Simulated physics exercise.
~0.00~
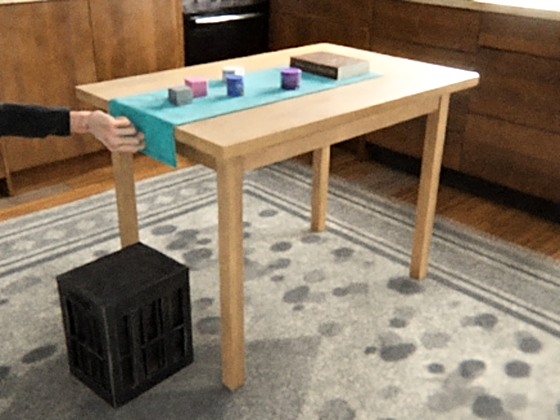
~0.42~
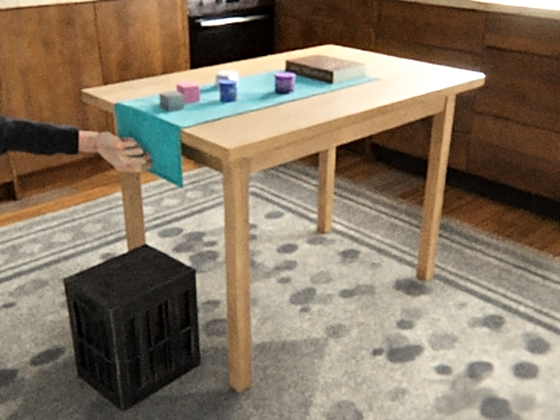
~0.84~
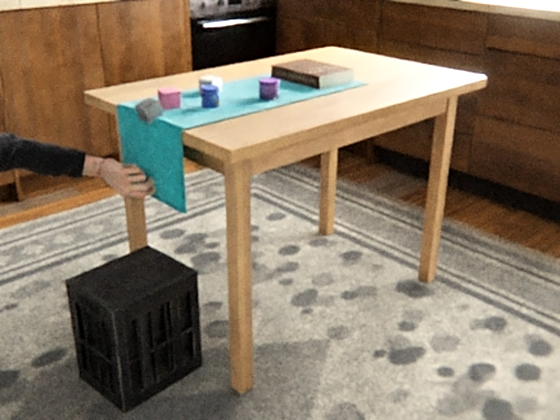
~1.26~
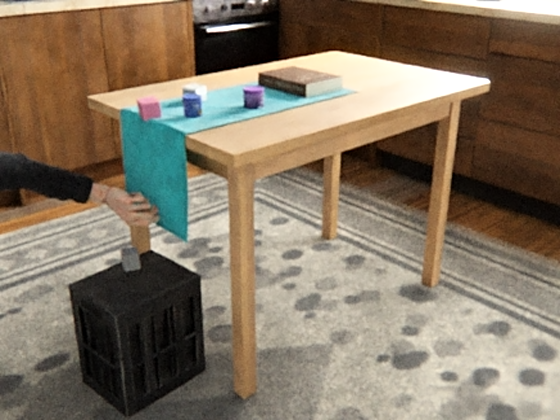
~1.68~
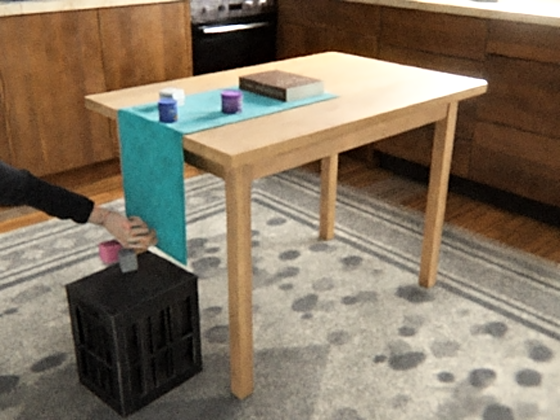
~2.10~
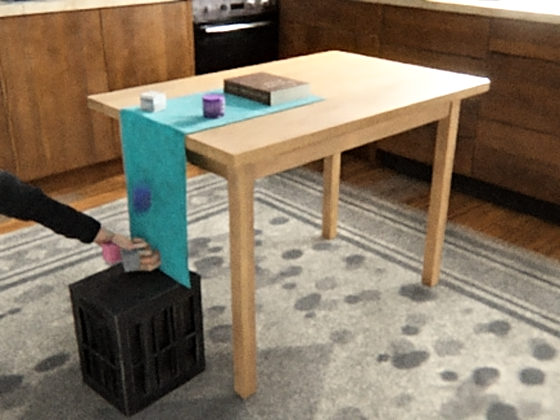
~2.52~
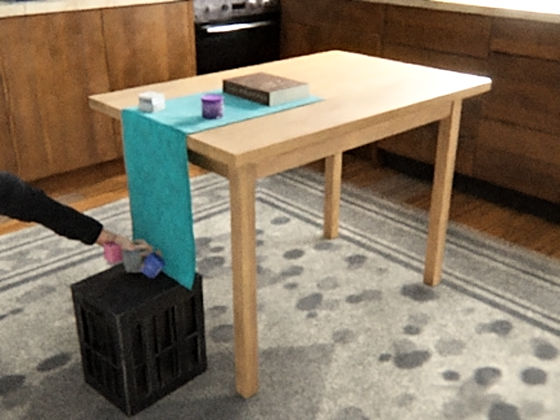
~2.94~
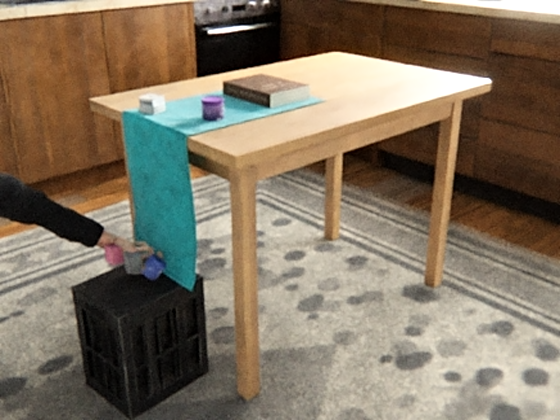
A hand drawing a turquoise runner down off a wooden table, spilling grey, pink and blue objects in turn onto a black crate.
